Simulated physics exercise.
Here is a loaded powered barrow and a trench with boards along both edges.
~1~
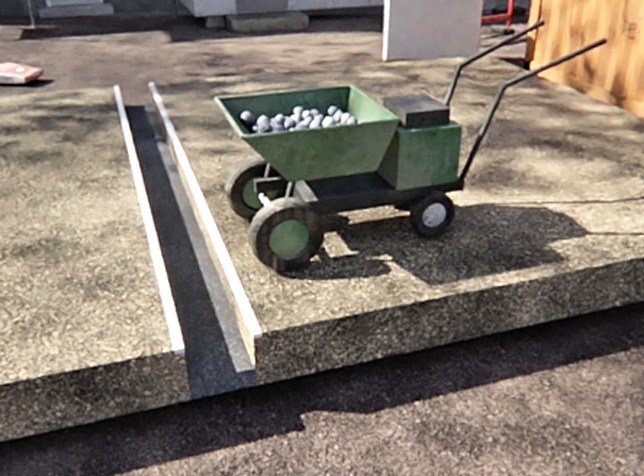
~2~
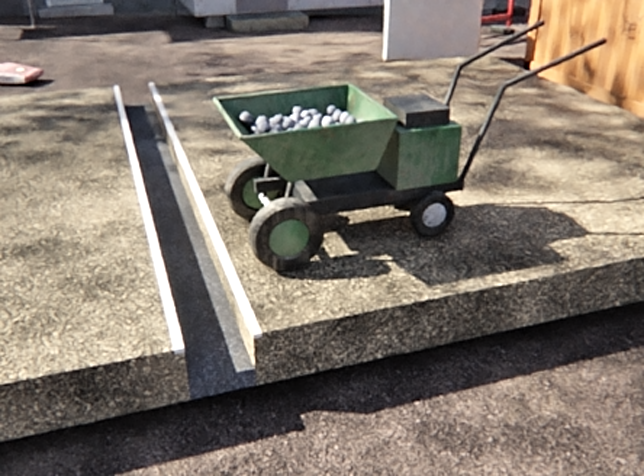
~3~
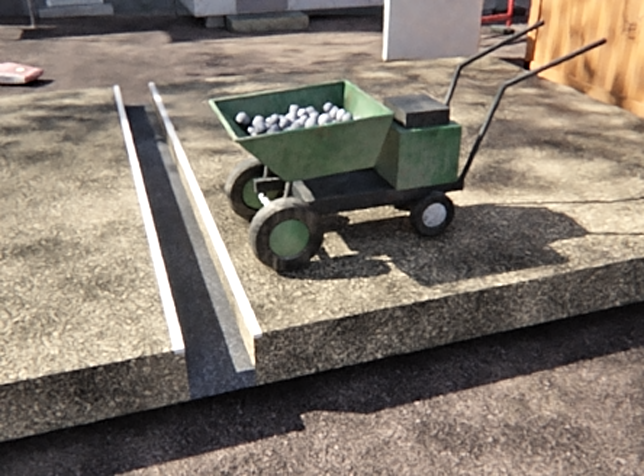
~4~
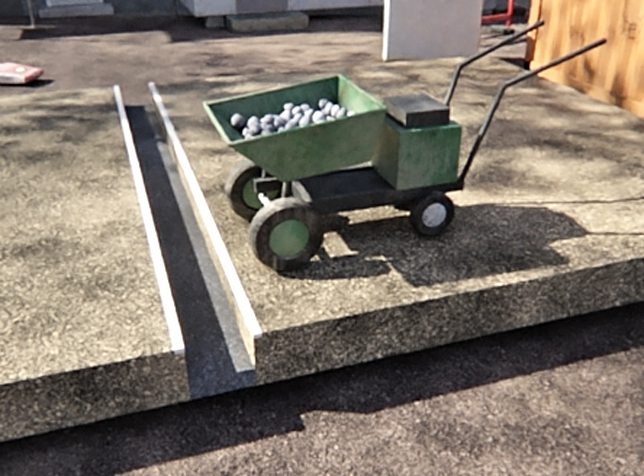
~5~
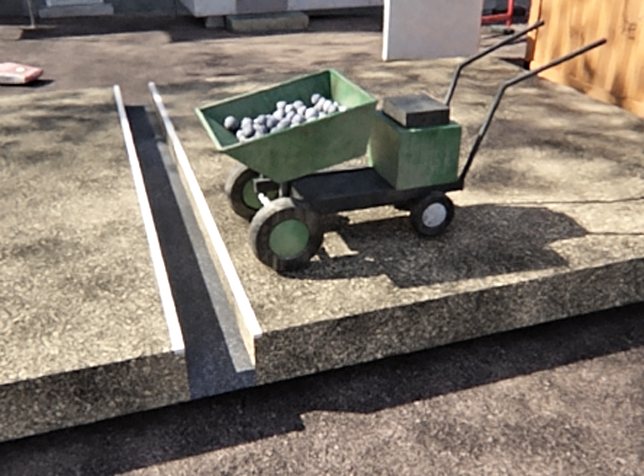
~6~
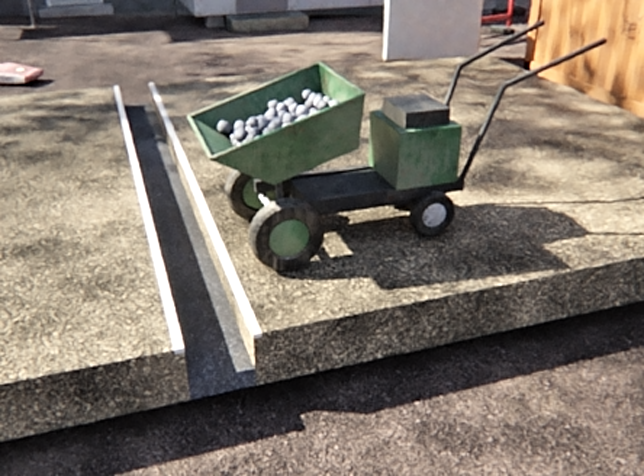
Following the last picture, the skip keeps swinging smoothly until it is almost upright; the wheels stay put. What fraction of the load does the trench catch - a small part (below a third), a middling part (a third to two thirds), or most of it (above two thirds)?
A small part, below a third.
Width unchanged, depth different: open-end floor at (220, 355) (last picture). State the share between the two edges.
Around 0 per cent.
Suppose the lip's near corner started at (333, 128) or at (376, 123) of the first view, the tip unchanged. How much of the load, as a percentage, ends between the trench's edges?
The first gives close to 70 per cent and the second 30 per cent.
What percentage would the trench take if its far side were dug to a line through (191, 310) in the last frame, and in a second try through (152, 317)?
Roughly 0 percent first and 50 percent second.
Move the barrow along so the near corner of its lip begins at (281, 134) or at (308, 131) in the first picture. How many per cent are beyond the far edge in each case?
20 % then 0 %.
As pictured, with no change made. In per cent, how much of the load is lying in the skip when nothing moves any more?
All told, it is near 20 percent.
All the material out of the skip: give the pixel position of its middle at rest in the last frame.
(117, 262).
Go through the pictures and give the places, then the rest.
Lip of the skip at (243, 138), level; top of the load at (316, 127), round cobbles; first edge of the trench at (243, 300); far edge at (171, 313), the trench over half as wide as the skip, and about half as deep as wide, in the first frame.
Lip of the skip at (242, 139), level; top of the load at (315, 126), in the second frame.
Lip of the skip at (237, 141), tipped barely; top of the load at (312, 125), in the third frame.
Lip of the skip at (230, 145), tipped a little; top of the load at (320, 118), in the fourth frame.
Lip of the skip at (221, 151), tipped a little; top of the load at (333, 119), in the fifth frame.
Lip of the skip at (212, 159), tipped clearly; top of the load at (324, 114); first edge of the trench at (243, 300); far edge at (171, 313), in the sixth frame.
Soon after the last picture, skip tipped steeply; all in the skip.
A little later, skip tipped right over; about half in the skip; a stray few in or heaped over the trench; about half beyond it.
Later still, skip tipped right over; about a quarter in the skip; a small part in or heaped over the trench; most beyond it.
At rest, skip tipped right over; about a quarter in the skip; a small part in or heaped over the trench; most beyond it.
